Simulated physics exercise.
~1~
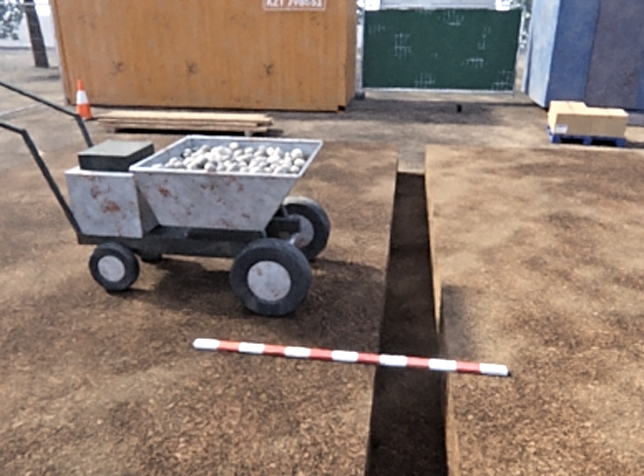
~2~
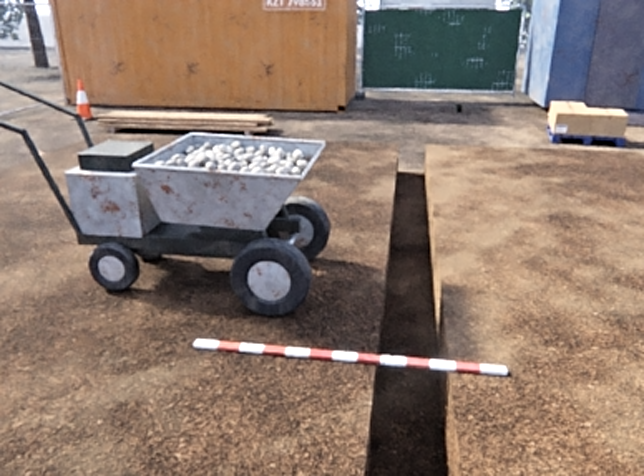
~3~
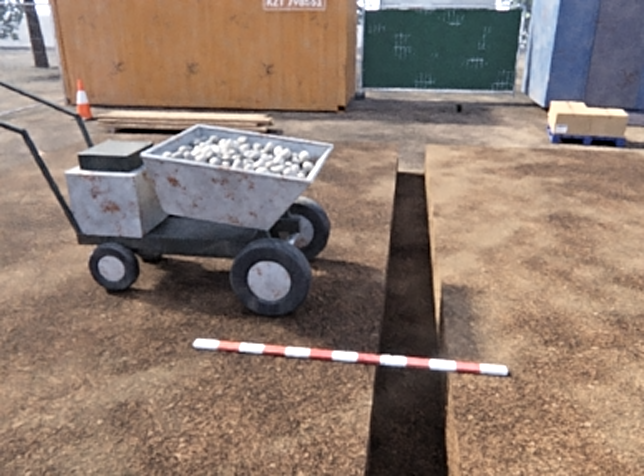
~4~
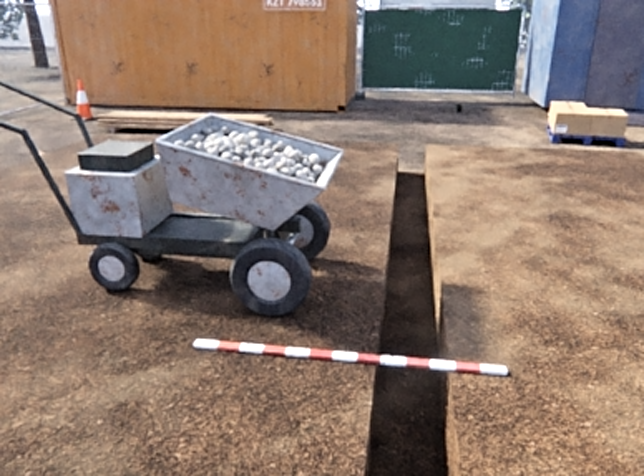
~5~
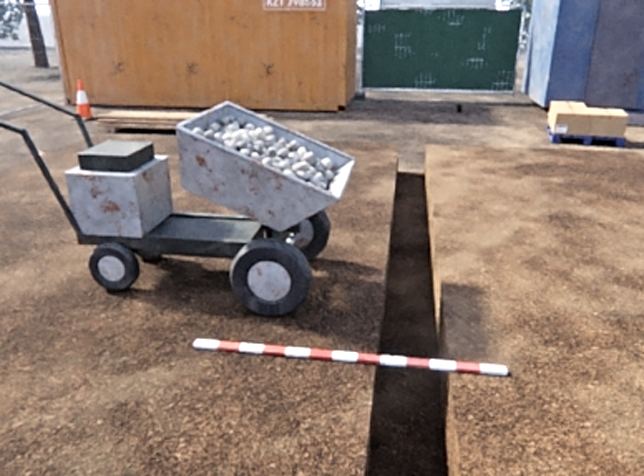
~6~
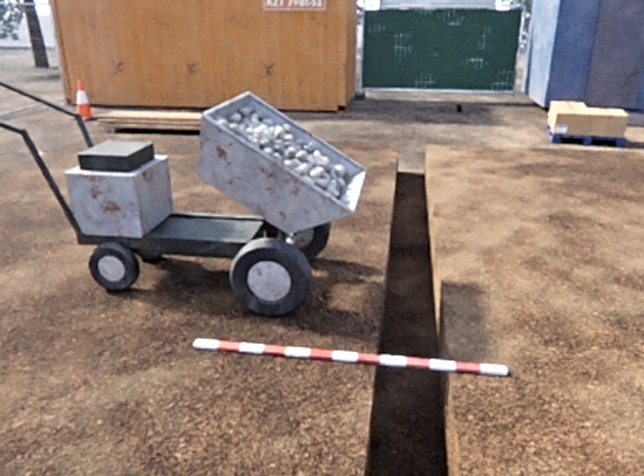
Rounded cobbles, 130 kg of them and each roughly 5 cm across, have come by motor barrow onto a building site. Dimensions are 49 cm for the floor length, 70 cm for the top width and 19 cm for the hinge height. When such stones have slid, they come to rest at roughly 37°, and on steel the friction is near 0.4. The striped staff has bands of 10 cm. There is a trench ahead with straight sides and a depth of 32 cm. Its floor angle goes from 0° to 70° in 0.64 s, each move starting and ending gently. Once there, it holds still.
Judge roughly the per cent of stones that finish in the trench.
An estimated 69 per cent finish in the trench.
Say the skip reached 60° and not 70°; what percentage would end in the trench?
I'd expect around 40 in a hundred.
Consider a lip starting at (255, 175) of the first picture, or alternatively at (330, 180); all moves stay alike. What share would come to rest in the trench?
The first start gives about 80 per cent, the second about 40.
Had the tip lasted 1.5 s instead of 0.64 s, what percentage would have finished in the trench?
Then roughly 90 percent.
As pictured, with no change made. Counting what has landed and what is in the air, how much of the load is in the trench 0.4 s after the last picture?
Something like 25 in a hundred.
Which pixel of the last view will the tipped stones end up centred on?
About (424, 325).
Then, 0.2 s after the last picture the floor is at 59°, 100 % in the skip; the foremost stones are at (374, 228).
Then, 0.4 s after the last picture the floor is at 70°, 71 % in the skip, 26 % in the trench, 3 % past the trench; the foremost stones are at (460, 292).
Then, 0.8 s after the last picture the floor is at 70°, 26 % in the skip, 43 % in the trench, 31 % past the trench; the foremost stones are at (603, 291).
Then, 2.7 s after the last picture the floor is at 70°, 0 % in the skip, 69 % in the trench, 31 % past the trench; the foremost stones are past the picture's edge.
